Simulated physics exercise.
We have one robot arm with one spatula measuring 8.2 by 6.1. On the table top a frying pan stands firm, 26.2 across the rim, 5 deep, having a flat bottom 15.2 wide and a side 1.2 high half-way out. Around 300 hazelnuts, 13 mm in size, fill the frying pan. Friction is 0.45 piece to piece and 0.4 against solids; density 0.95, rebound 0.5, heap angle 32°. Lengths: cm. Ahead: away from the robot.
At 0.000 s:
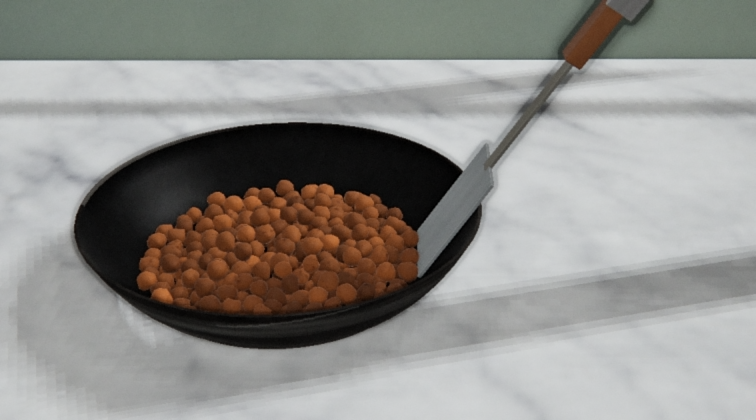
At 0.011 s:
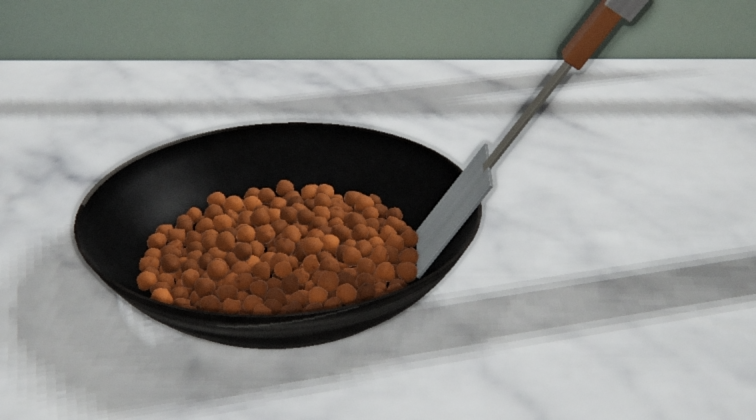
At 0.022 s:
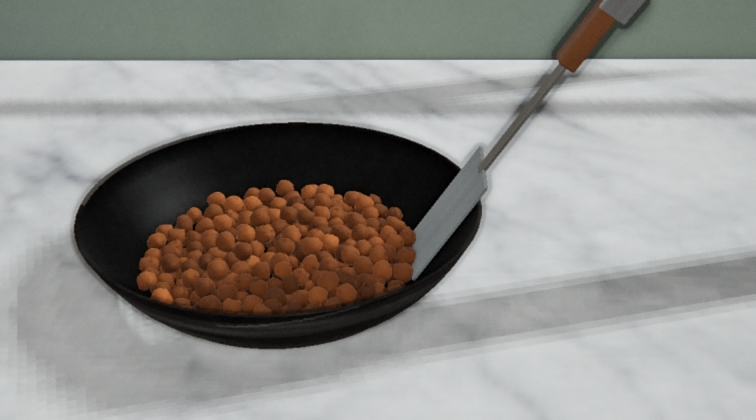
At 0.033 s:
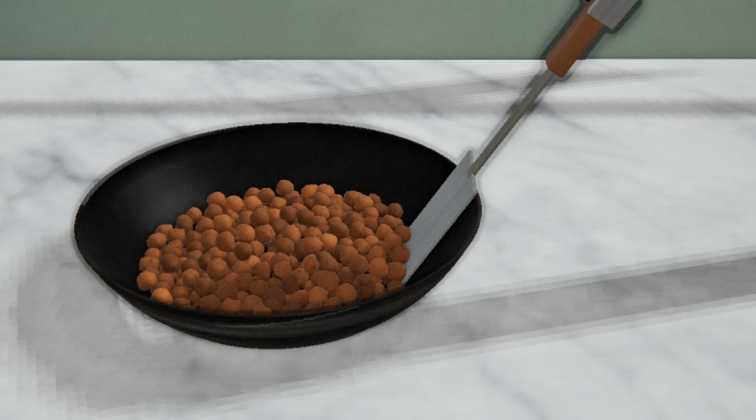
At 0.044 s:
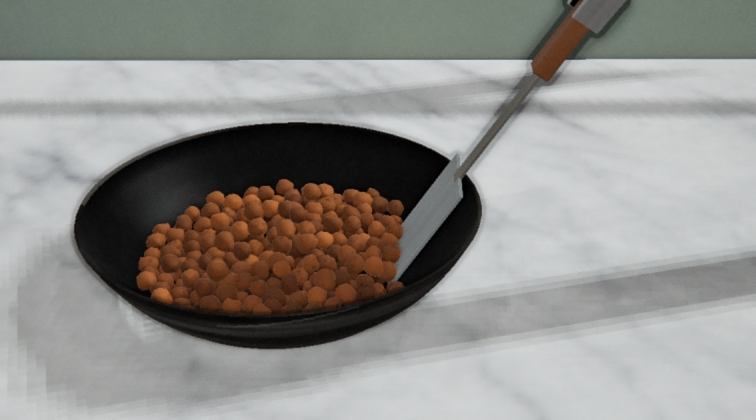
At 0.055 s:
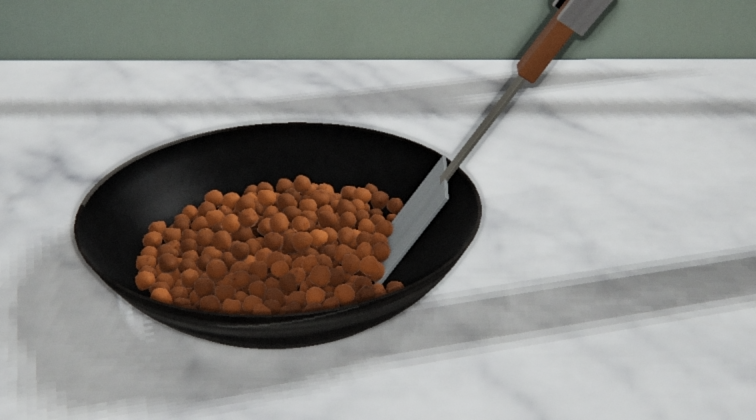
A metal spatula with a brown handle pushed slowly leftward into a heap of round brown nuts in a black frying pan, shifting the ones at the right edge slightly inward and bunching them up.
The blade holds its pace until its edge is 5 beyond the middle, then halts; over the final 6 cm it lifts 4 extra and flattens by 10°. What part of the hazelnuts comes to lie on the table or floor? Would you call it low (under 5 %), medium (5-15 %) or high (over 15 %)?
I would call it low.
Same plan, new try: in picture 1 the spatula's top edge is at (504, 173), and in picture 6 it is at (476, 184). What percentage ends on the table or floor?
Roughly 0 %.
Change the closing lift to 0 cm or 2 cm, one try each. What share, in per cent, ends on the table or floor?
First try about 0 %, second try about 0 %.
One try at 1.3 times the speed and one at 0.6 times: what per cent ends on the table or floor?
5 and 0 %.
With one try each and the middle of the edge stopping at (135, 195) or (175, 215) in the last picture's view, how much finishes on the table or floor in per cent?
About 20 and 5 per cent.
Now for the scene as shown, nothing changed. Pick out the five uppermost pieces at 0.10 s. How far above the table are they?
About 5 centimetres.
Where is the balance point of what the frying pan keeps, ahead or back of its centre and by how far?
About 3.5 centimetres ahead.
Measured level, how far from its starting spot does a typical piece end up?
2 cm.
After 0.10 s, sloping 56°, highest piece 6 above the table; 299 in the frying pan.
After 0.15 s, sloping 52°, highest piece 6 above the table; 299 in the frying pan.
After 0.38 s, sloping 46°, highest piece 6 above the table; 290 in the frying pan, 7 on the table or floor, 2 on the blade or in flight.
After 1.43 s, sloping 46°, highest piece 5 above the table; 290 in the frying pan, 9 on the table or floor.
In the end, 290 in the frying pan, 9 on the table or floor. That is 3 % on the table or floor.
